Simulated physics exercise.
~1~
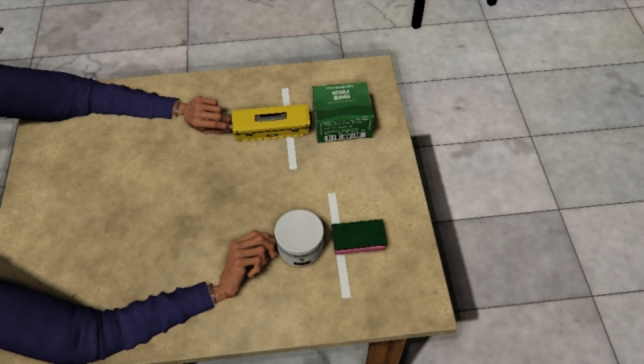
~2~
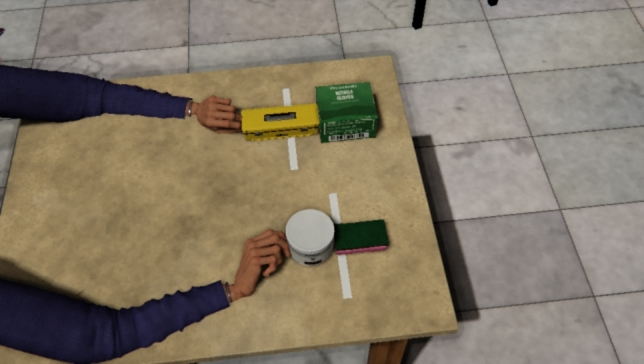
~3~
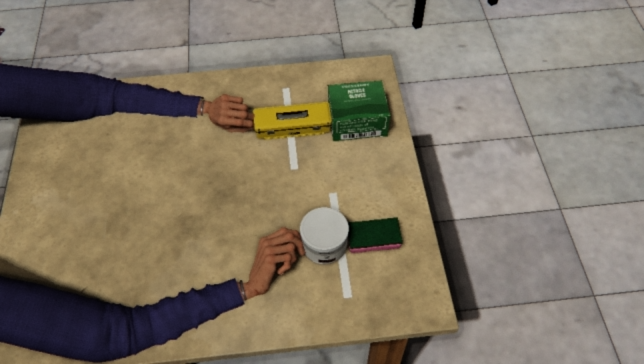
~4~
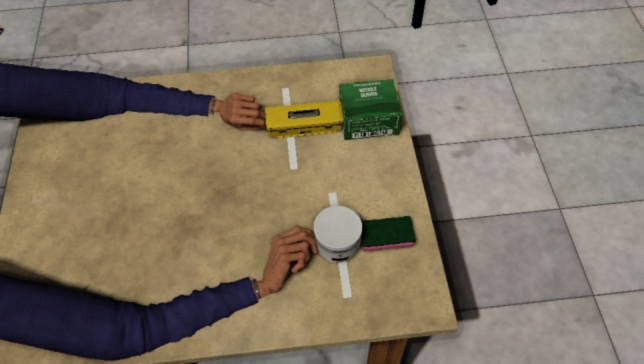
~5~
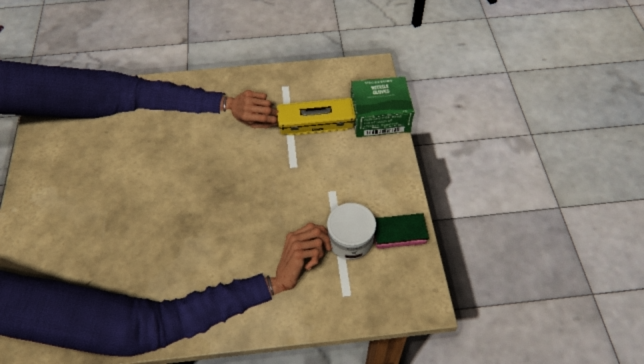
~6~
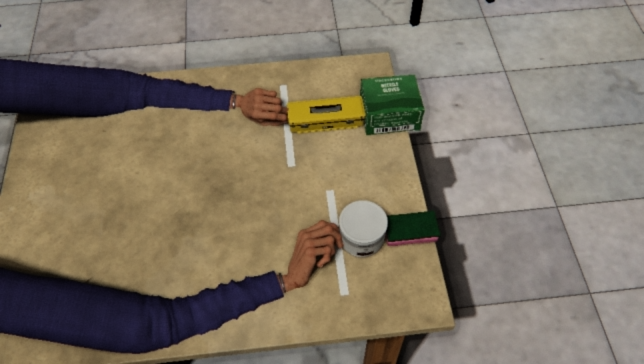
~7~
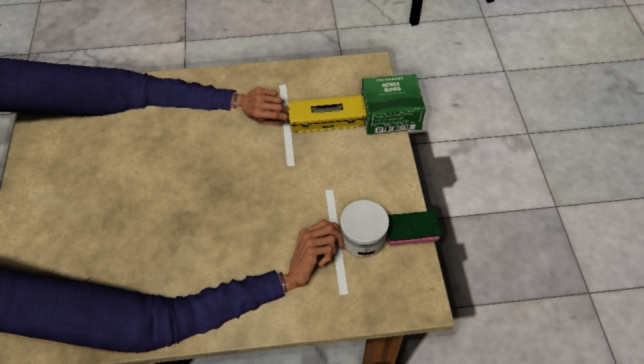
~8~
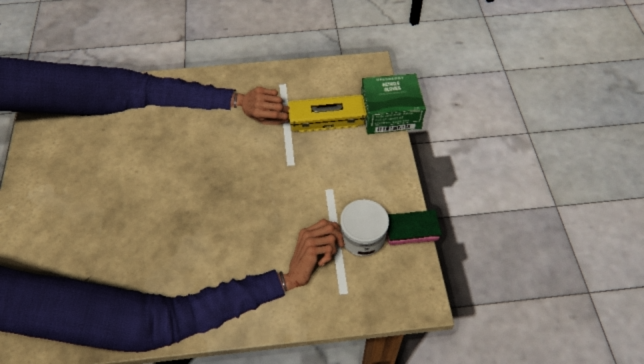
Two hands in dark blue sleeves pushed a yellow case and a white tub rightward past strips of white tape, sliding a green box and a green and pink sponge to the table's edge, where both stopped and stayed on.
